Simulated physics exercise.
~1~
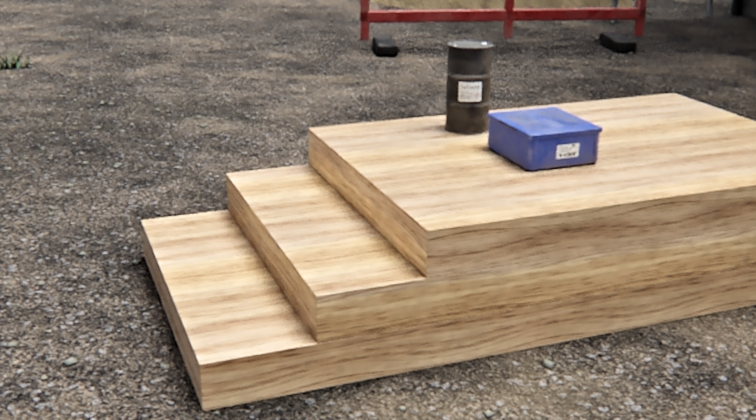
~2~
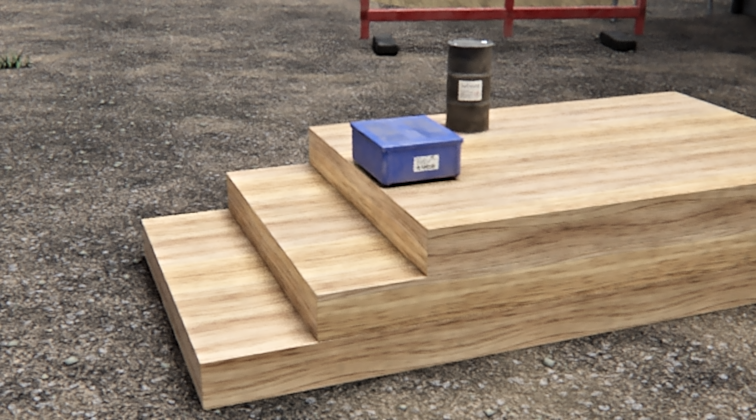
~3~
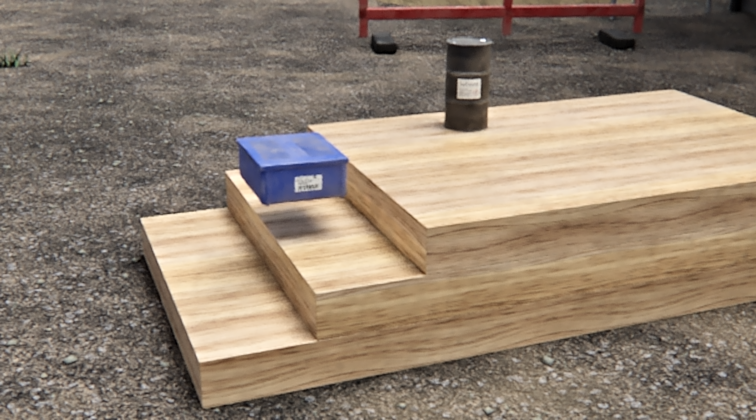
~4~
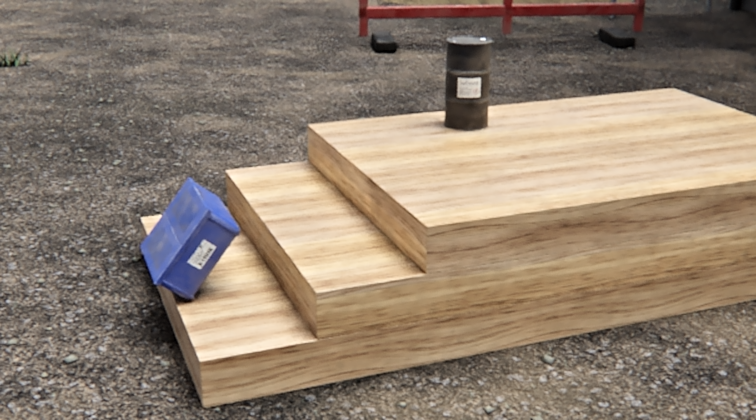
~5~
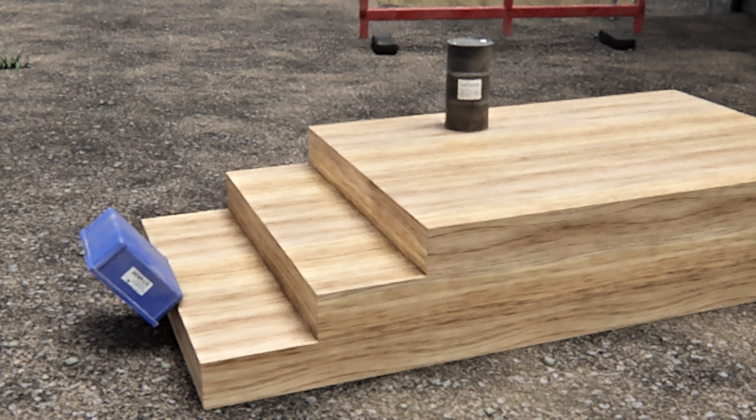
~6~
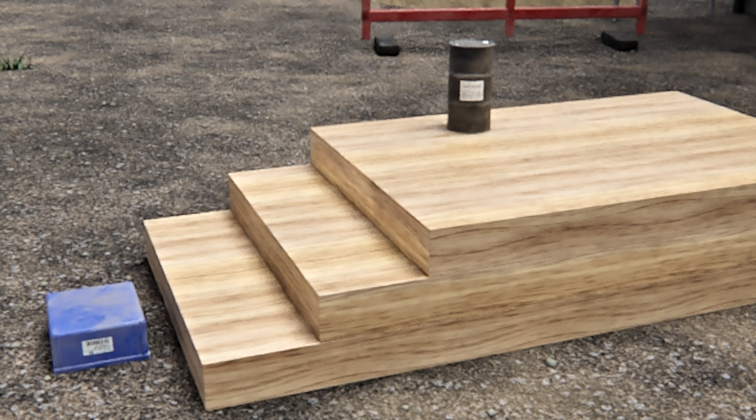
The clip opens on a wooden landing with three steps down to gravelly ground, a blue tote and a dark canister standing on top. The tote slides left along the landing, passing in front of the canister to the edge. It goes over the edge and drops toward the step below, still upright. Continuing left and down, it tips steeply over the lowest step, then tumbles off its outer edge. The tote ends upside down on the ground to the left of the steps, while the canister still stands in its place on the landing.
